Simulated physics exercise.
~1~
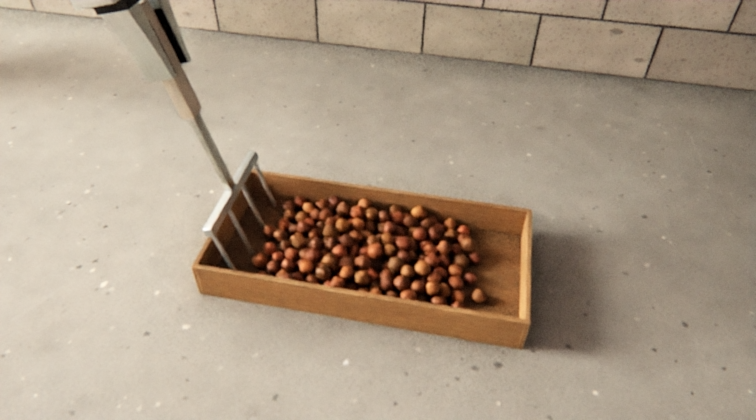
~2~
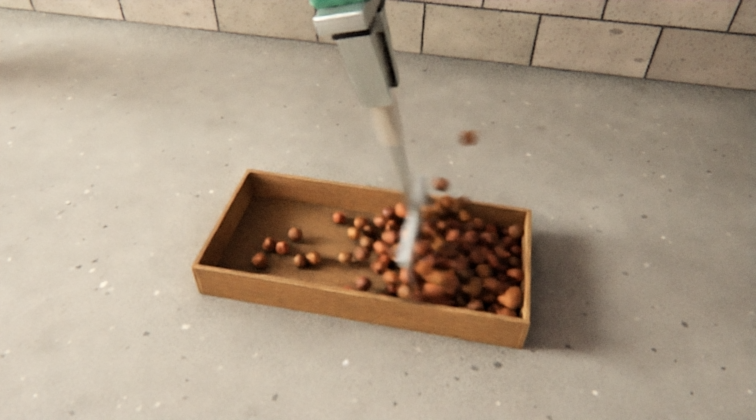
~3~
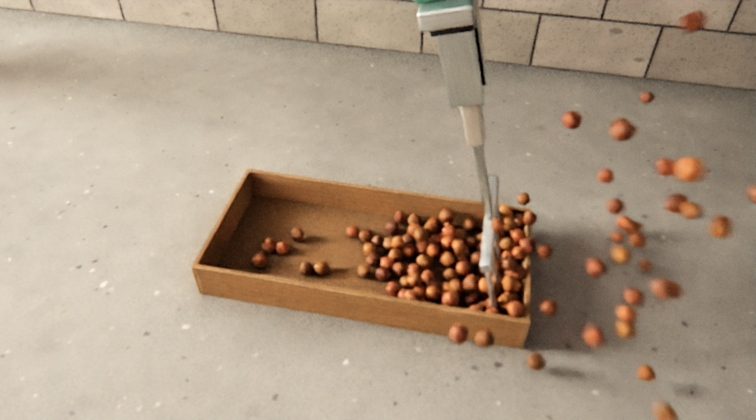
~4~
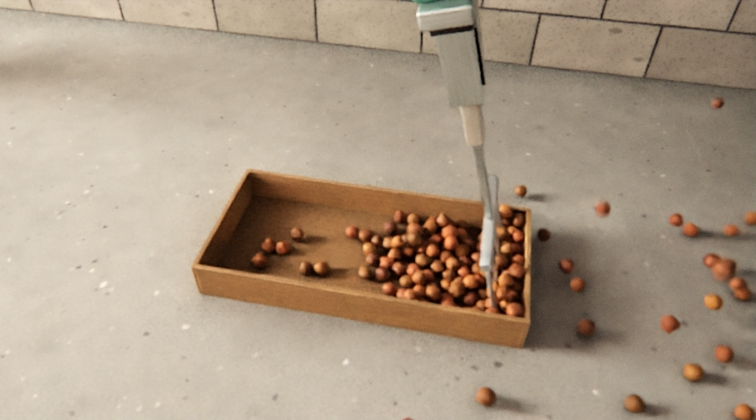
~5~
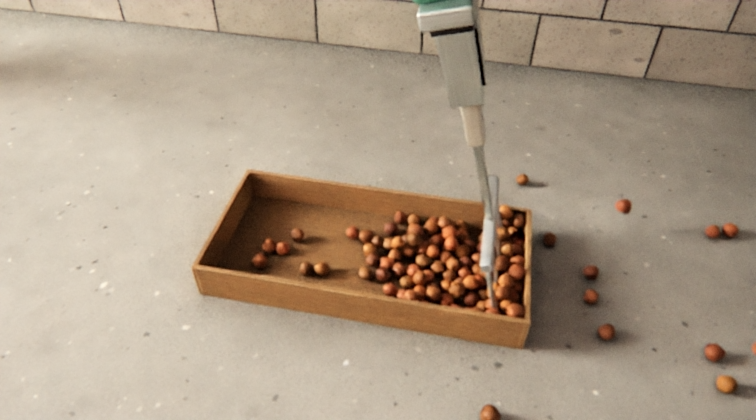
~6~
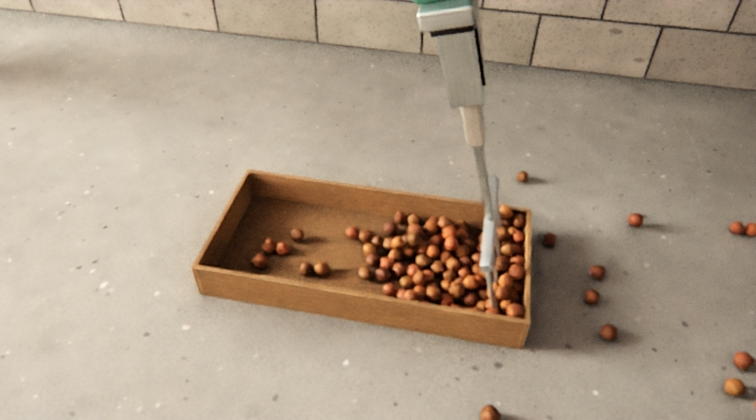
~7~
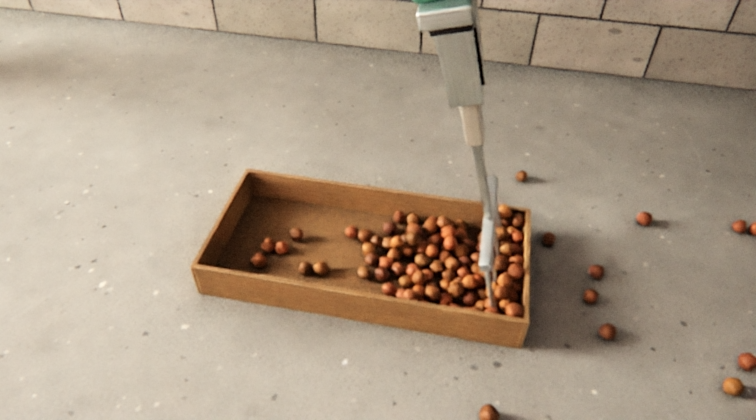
On a speckled grey floor beside a tiled wall, a machine swept a fork rightward through a shallow wooden tray of round brown nuts, flinging many over the right end; they scattered and rolled across the floor, while most stayed heaped around the stopped fork.
